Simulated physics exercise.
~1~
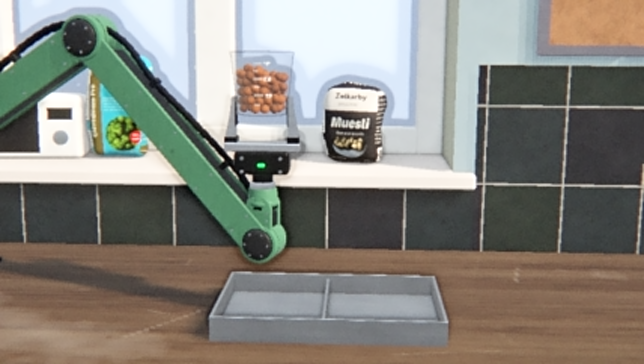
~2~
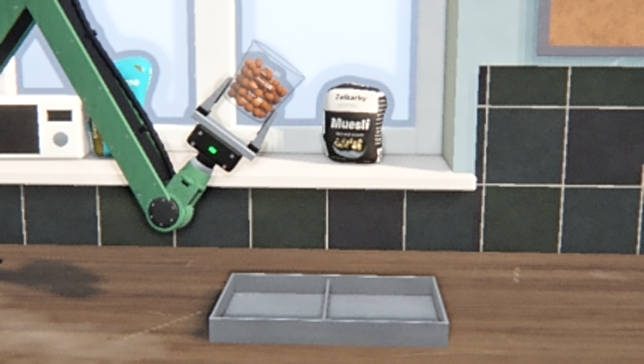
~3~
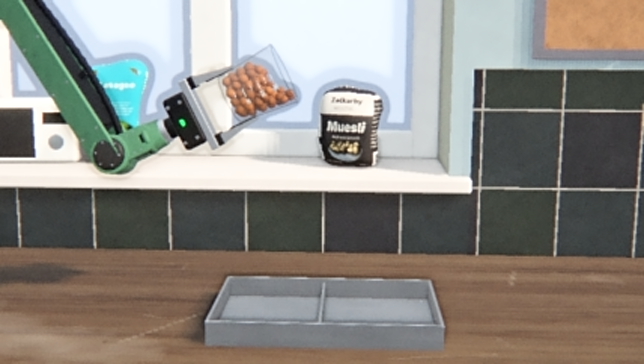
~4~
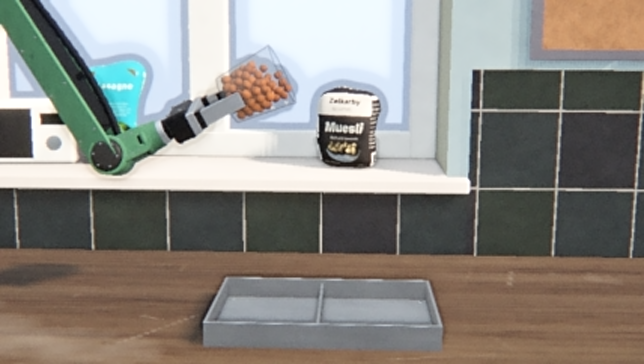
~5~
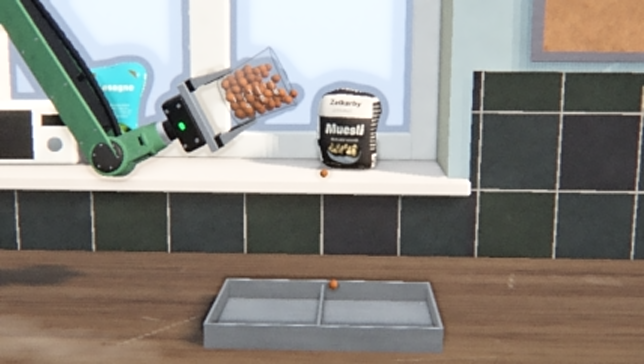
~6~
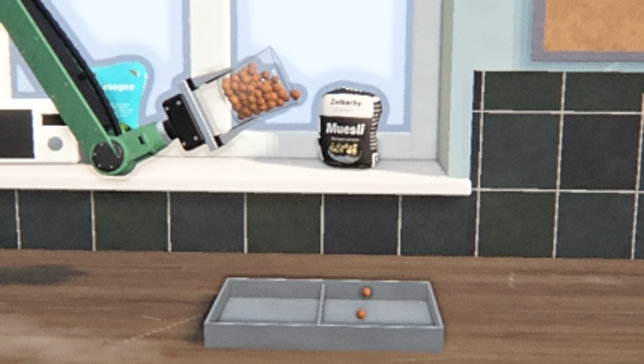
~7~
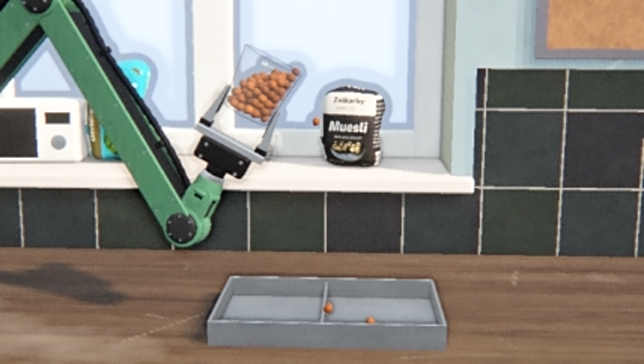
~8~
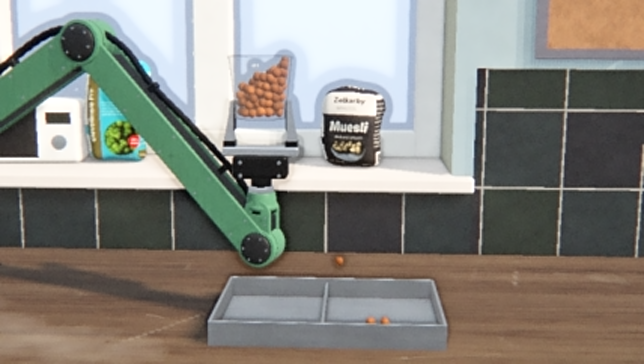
The video shows a green robotic arm holding a clear cup of hazelnuts above a divided gray tray, tipping it to the right and rolling it as a few nuts drop into the tray's right compartment, then returning the cup upright, still mostly full.
